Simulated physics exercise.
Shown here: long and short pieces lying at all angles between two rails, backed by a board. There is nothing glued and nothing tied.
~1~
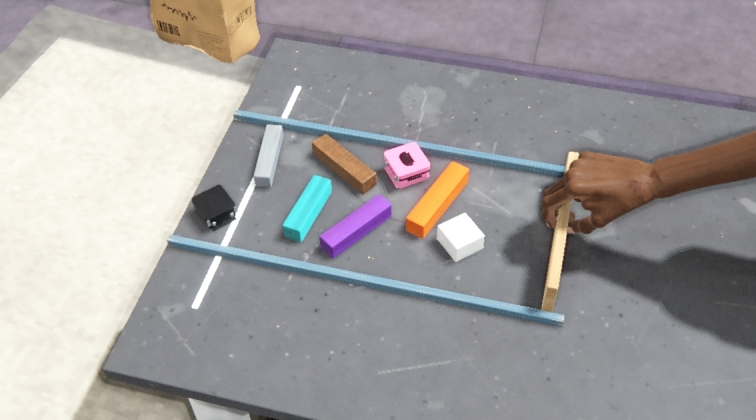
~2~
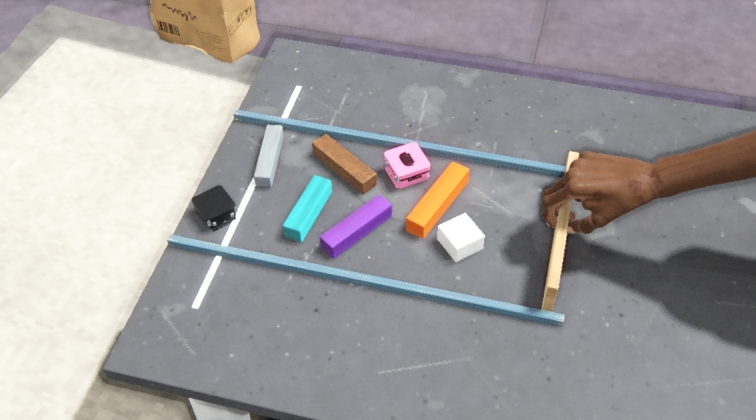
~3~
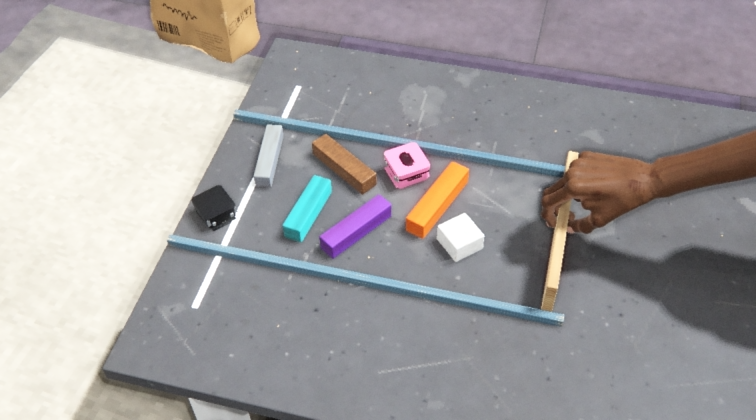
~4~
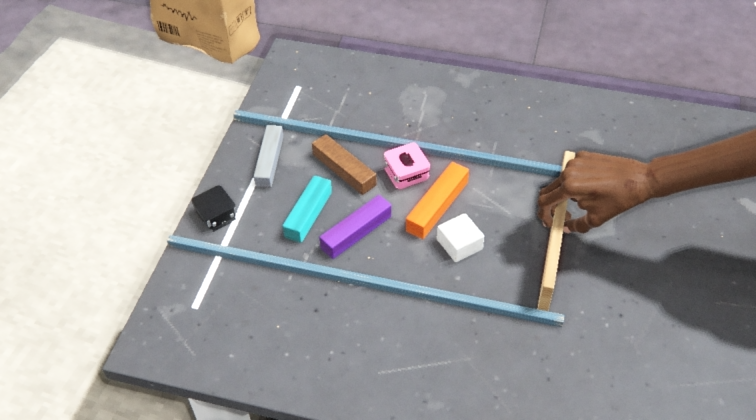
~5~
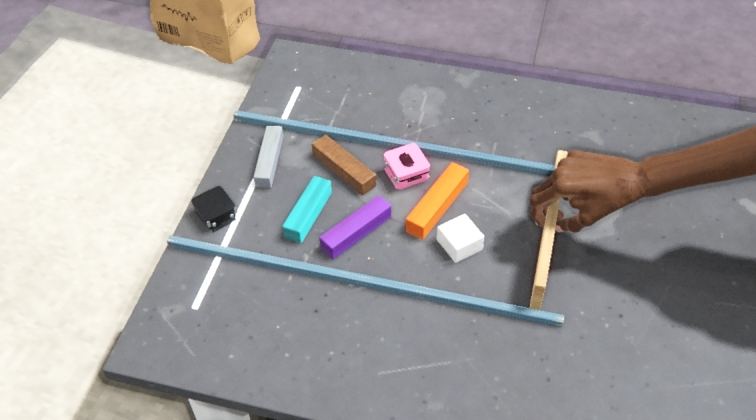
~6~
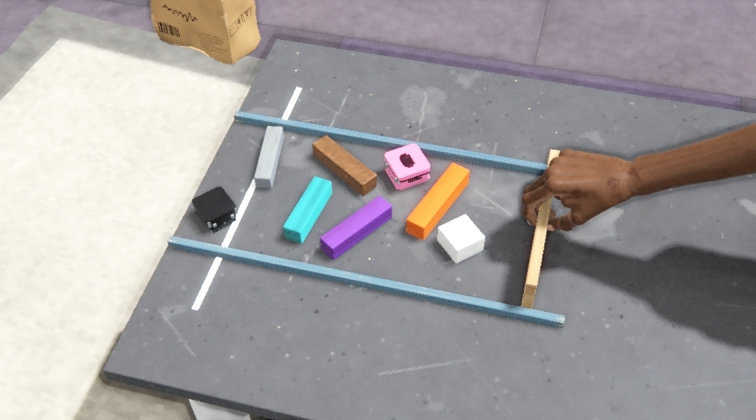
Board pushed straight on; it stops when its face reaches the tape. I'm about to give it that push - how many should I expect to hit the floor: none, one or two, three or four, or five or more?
Expect three or four.
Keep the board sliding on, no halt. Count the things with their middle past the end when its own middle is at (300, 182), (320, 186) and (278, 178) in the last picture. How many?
The numbers past the end are 0, 0 and 1.
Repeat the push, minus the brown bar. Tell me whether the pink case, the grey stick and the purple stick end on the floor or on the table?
Note: Pink case is on by the end; grey stick is off by the end; purple stick is on by the end.
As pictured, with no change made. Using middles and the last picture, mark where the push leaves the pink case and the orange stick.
The pink case stops around (238, 131); the orange stick around (234, 164).
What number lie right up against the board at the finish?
Counting them up gives 2.
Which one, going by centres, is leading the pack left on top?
The purple stick.
Soon after, none off yet; black case at rest near (215, 210); grey stick at rest near (269, 157); turquoise stick at rest near (308, 209).
After that, none off yet; black case at rest near (215, 210); grey stick at rest near (269, 157); turquoise stick displaced a little near (278, 208).
And then, none off yet; black case displaced about its own width near (182, 212); grey stick displaced about its own width near (224, 155); turquoise stick displaced about its own width near (209, 211).
In the end, the number that fall off is three or four; gone, brown bar, turquoise stick, grey stick and black case.
